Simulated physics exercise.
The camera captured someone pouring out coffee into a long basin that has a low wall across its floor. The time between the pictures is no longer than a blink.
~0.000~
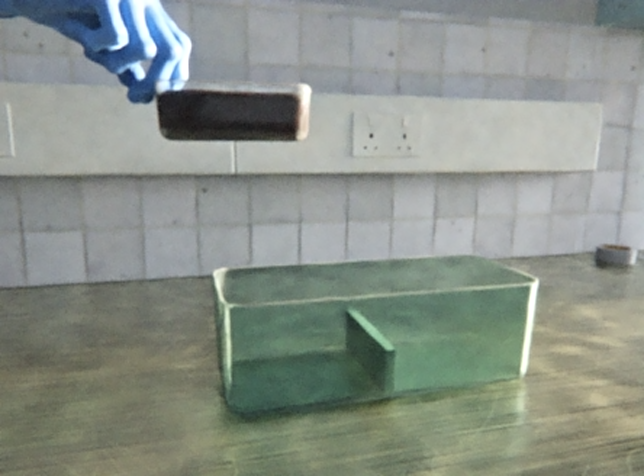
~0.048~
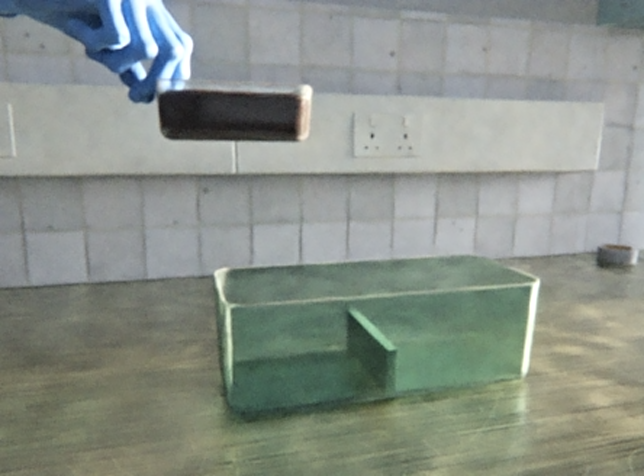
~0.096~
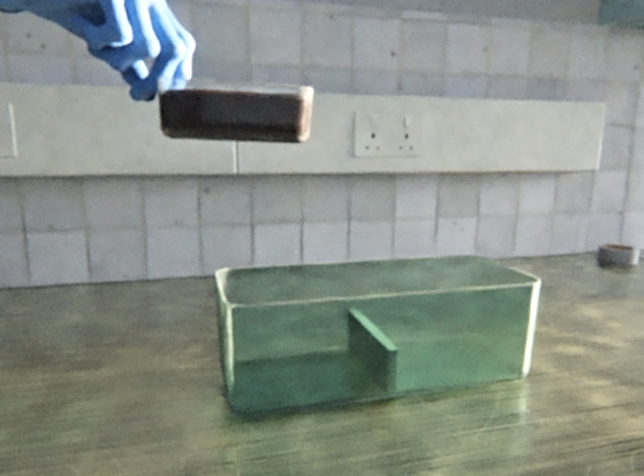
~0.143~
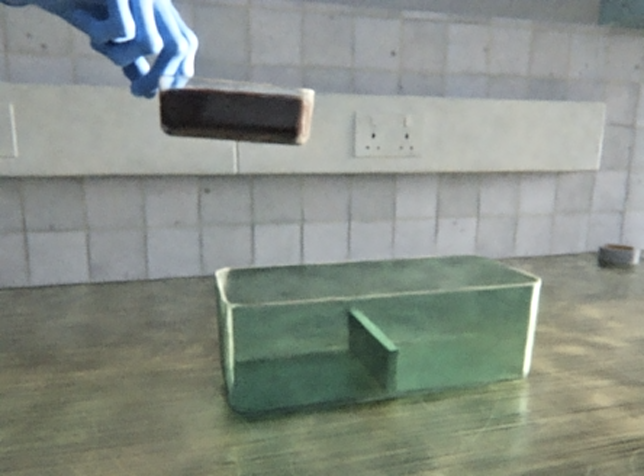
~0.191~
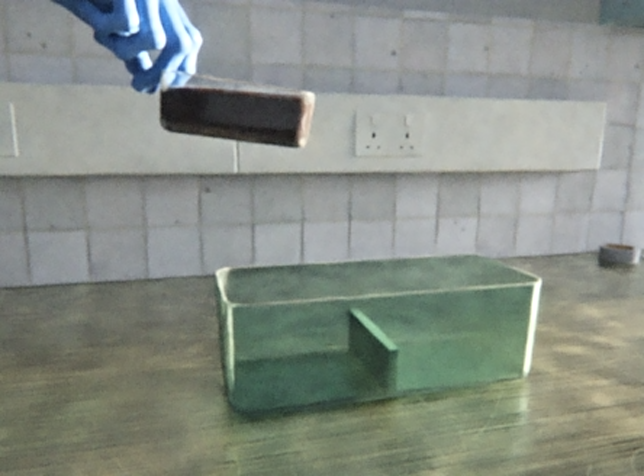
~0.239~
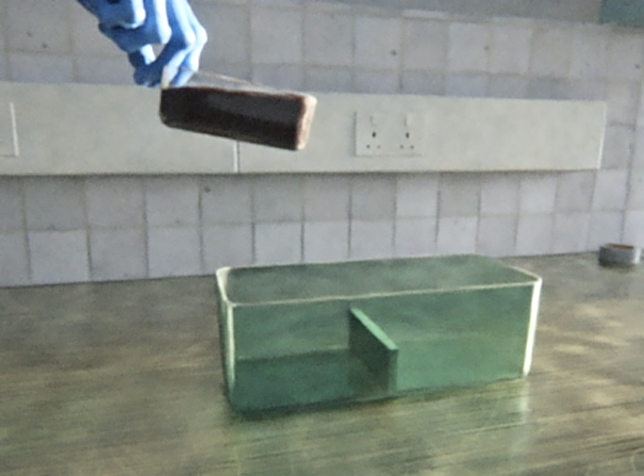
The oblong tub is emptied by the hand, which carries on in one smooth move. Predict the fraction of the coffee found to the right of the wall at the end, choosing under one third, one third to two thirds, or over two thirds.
The share right of the wall is going to reach a third without passing two thirds.
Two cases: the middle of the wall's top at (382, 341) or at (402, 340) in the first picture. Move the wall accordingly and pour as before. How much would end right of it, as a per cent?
25 per cent, then 10 per cent, roughly.
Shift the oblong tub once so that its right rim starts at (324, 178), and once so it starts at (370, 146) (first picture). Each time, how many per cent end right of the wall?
In turn 50 % and 80 %.
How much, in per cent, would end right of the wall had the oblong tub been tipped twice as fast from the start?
I'd say close to 25 %.
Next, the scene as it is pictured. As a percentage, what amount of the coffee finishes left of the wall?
Close to 50 in a hundred.
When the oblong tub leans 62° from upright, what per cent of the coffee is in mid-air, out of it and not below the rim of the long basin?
I'd put it near 50 per cent.
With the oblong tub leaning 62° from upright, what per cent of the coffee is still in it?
Remaining fraction: Approx. 30 %.
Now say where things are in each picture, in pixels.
In the first picture, tilt 0°; pouring edge (300, 92); surface from (160, 95) to (296, 99); the long basin's rim runs from (217, 288) to (506, 269); the wall's top is at (368, 329).
In the second picture, tilt 0°; pouring edge (301, 93); surface from (161, 94) to (298, 99).
In the third picture, tilt 2°; pouring edge (302, 95); surface from (162, 94) to (299, 100).
In the fourth picture, tilt 4°; pouring edge (303, 97); surface from (164, 94) to (300, 101).
In the fifth picture, tilt 7°; pouring edge (304, 100); surface from (165, 93) to (300, 101).
In the sixth picture, tilt 10°; pouring edge (305, 104); surface from (165, 91) to (303, 101).
A moment on, the oblong tub is tipped part way and 29 per cent is still to pour, 11 is left of the wall and 10 right of it.
Next, the oblong tub is tipped on its side and 6 per cent is still to pour, 39 is left of the wall and 45 right of it.
Then the oblong tub is tipped right over and 0 per cent is still to pour, 49 is left of the wall and 45 right of it.
Later the oblong tub is tipped right over and 0 per cent is still to pour, 50 is left of the wall and 45 right of it.
At rest 50 per cent lies left of the wall, 45 right of it and 4 outside.
